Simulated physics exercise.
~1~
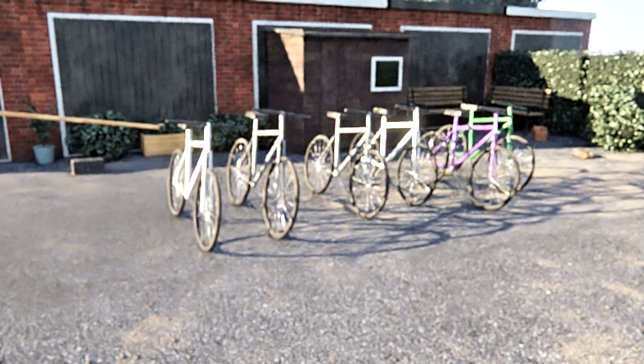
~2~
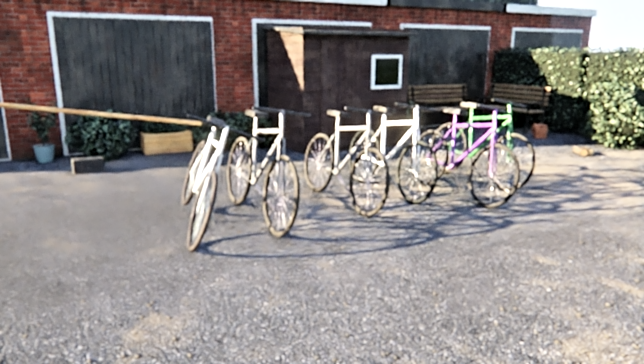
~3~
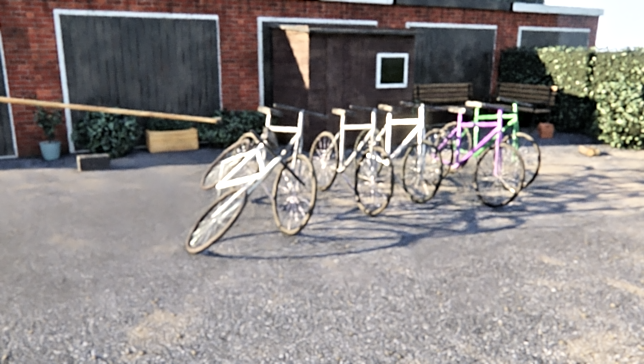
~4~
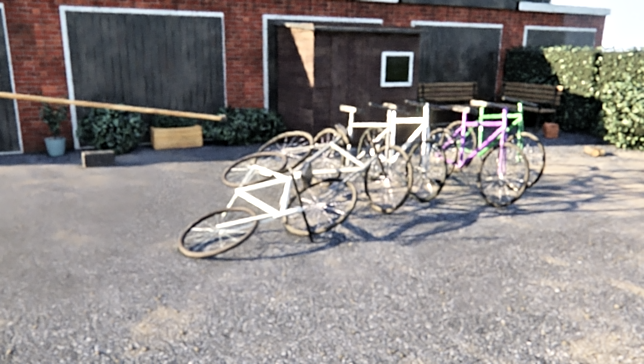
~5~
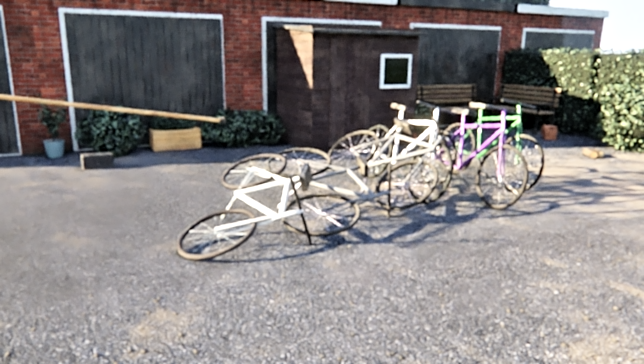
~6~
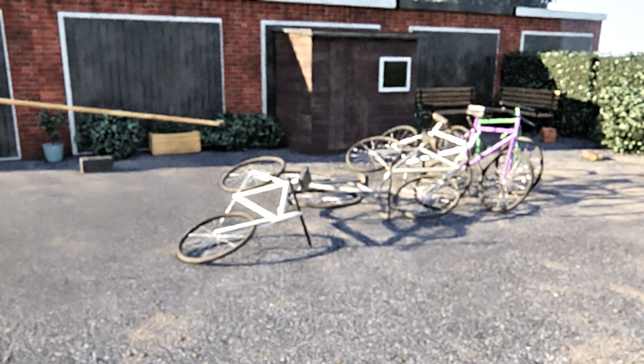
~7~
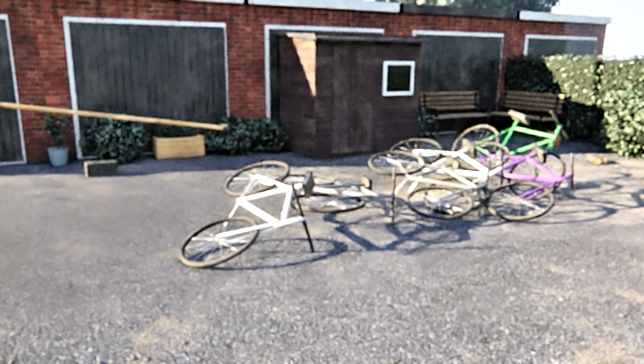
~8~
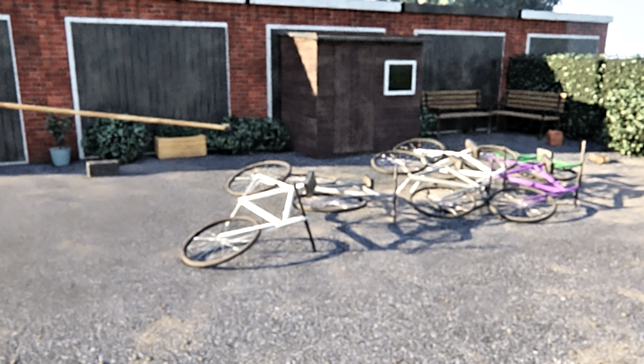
A long wooden pole slides in from the left towards a row of six parked bicycles, four white, one purple and one green, seen from a slightly swaying camera across a grey yard. Behind them stand a brick building with dark doors, a brown shed, benches and a hedge. The nearest white bicycle, at the left end, leans right and drops against its neighbour, which goes down too. The fall passes along the other white ones to the purple bicycle, then the green. All six end toppled, the purple one still propped at a steep tilt.
